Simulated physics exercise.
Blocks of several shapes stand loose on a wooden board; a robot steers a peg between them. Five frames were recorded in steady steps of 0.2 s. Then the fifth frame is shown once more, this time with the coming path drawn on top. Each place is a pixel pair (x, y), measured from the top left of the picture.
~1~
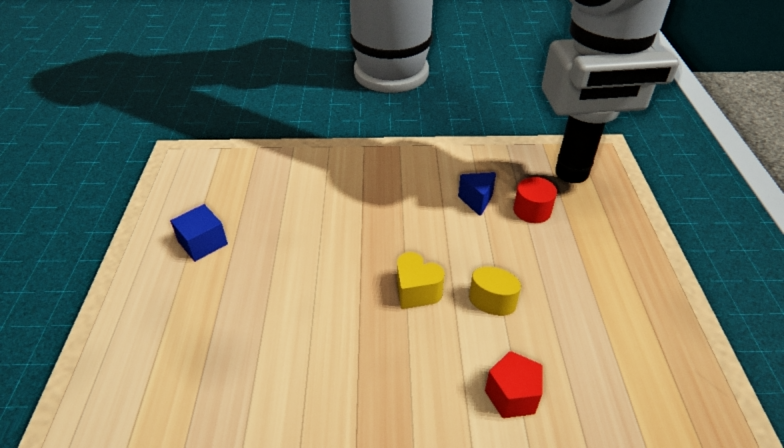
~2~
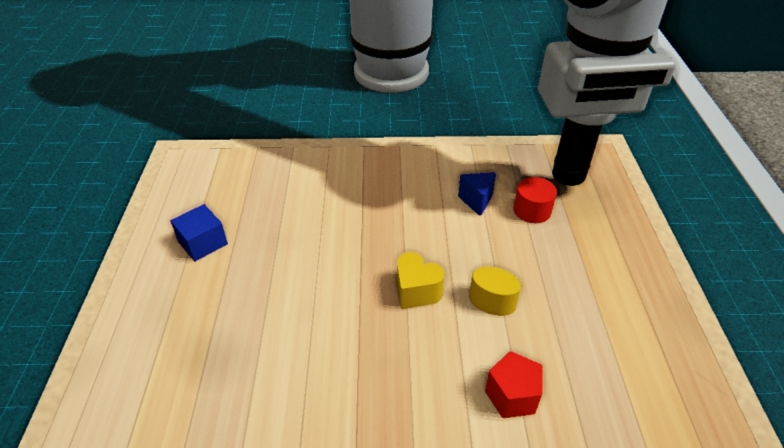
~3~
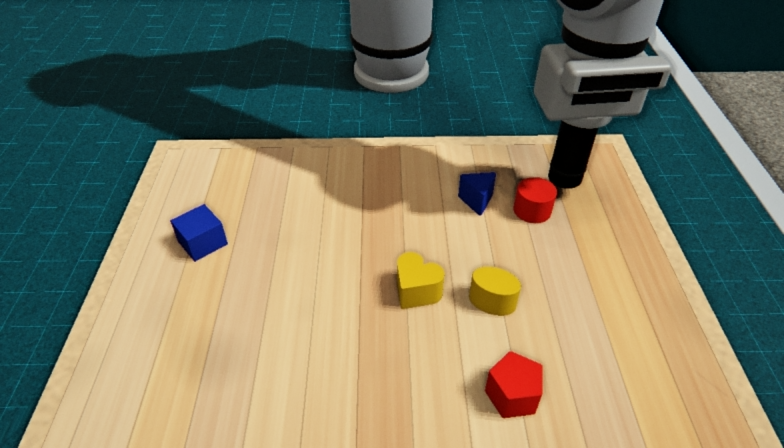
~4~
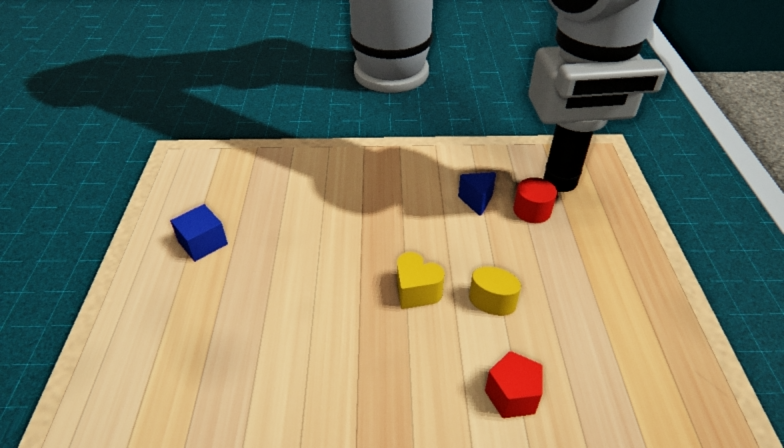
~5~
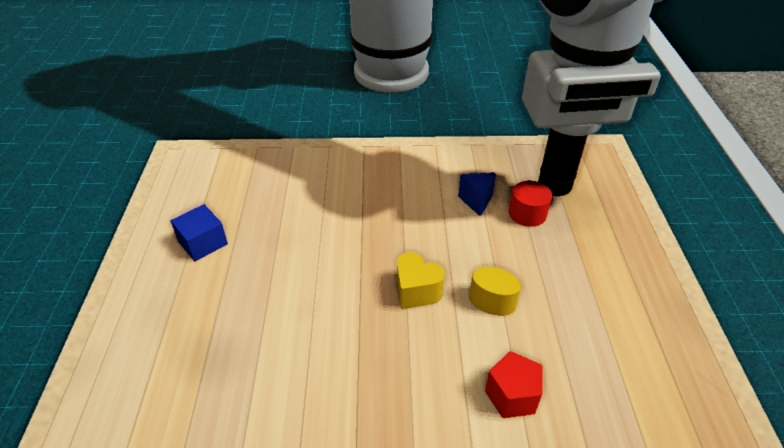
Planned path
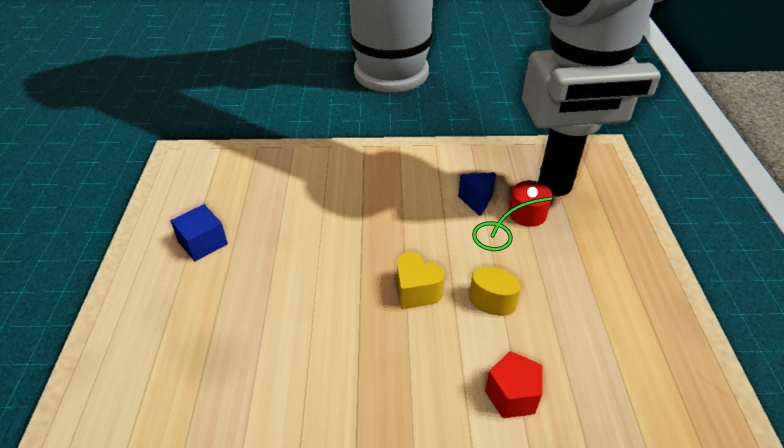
A robot arm's black peg edging left beside a red cylinder and nudging it slightly, the other blocks staying still.
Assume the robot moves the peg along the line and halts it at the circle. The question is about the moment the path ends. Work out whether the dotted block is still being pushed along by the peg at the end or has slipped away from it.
I'd say the dotted block is still out in front of the peg at the end.
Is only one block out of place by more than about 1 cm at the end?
Yes, it checks out.
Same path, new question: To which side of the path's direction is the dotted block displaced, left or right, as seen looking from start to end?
The answer is left: Facing from the path's start to its end, that's where the dotted block shifts.
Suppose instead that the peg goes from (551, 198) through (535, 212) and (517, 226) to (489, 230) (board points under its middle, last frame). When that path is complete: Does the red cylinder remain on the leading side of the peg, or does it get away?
Still leading.
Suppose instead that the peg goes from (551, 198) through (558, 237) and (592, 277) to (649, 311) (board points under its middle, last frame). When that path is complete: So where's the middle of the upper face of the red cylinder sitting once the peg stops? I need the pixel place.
Its top centre lands on (523, 207).
Drawn move, from (551, 198) via (525, 204) and (504, 217), ending at (492, 236); the dot is on the red cylinder.
On the path given first. Halfway along, peg (516, 197); red cylinder (503, 210).
At the end, peg (495, 224); blue triangular block still; red cylinder (484, 240).
